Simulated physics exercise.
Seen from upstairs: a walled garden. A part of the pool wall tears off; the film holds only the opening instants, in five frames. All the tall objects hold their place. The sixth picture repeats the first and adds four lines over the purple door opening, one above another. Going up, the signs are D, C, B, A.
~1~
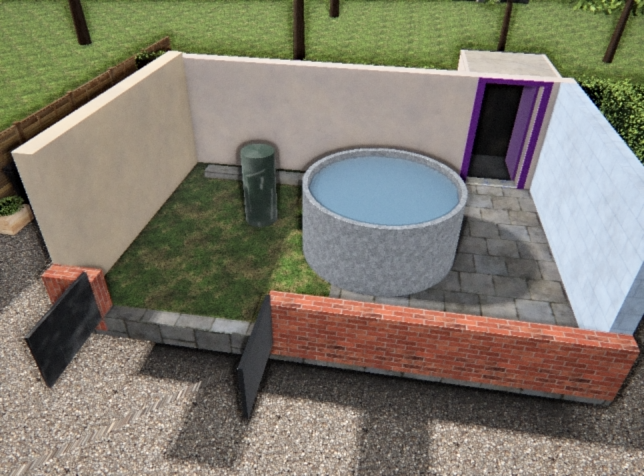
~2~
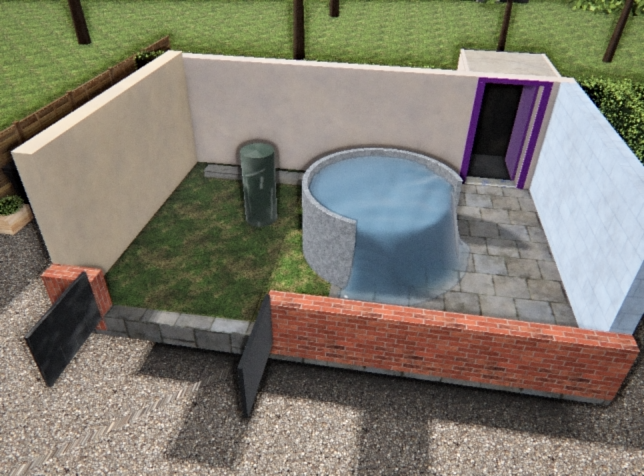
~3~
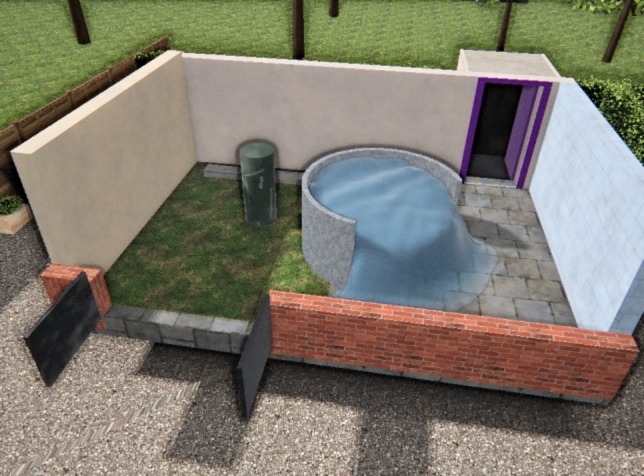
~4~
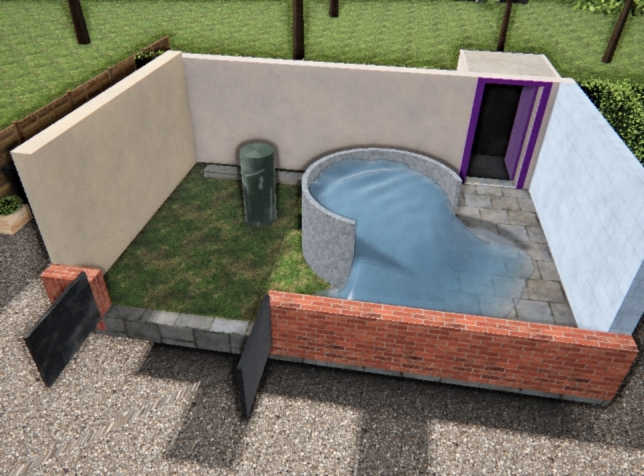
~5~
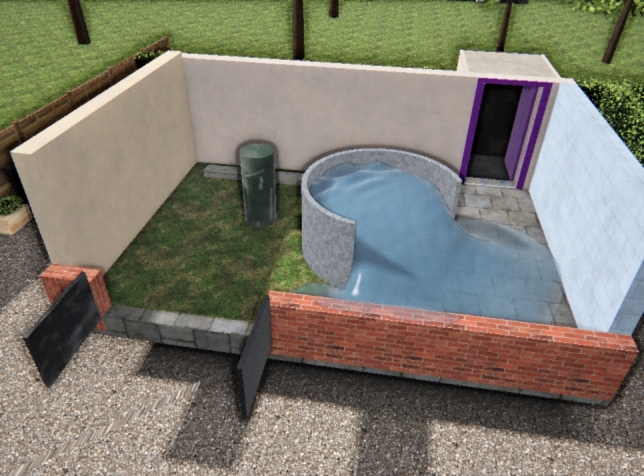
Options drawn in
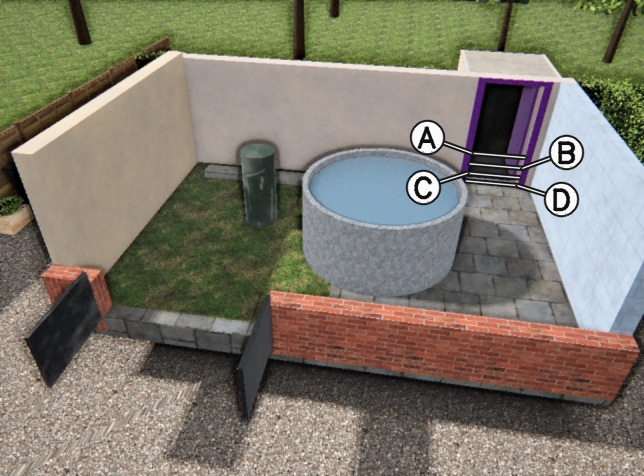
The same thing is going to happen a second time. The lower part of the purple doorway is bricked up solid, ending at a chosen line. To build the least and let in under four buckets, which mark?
Use height B.
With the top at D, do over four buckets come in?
Yes, that goes wrong.
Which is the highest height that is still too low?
That would be C.
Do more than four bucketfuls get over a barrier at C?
Yes, that goes wrong.
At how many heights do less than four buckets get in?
Two of them.
In white, A at (498, 155); B at (495, 166); C at (493, 175); D at (491, 183); from the bottom up D, C, B, A.
With A, nothing gets over.
With B, a bucket or two gets in.
With C, some 20 bucketfuls get in.
With D, dozens of bucketfuls pour in.
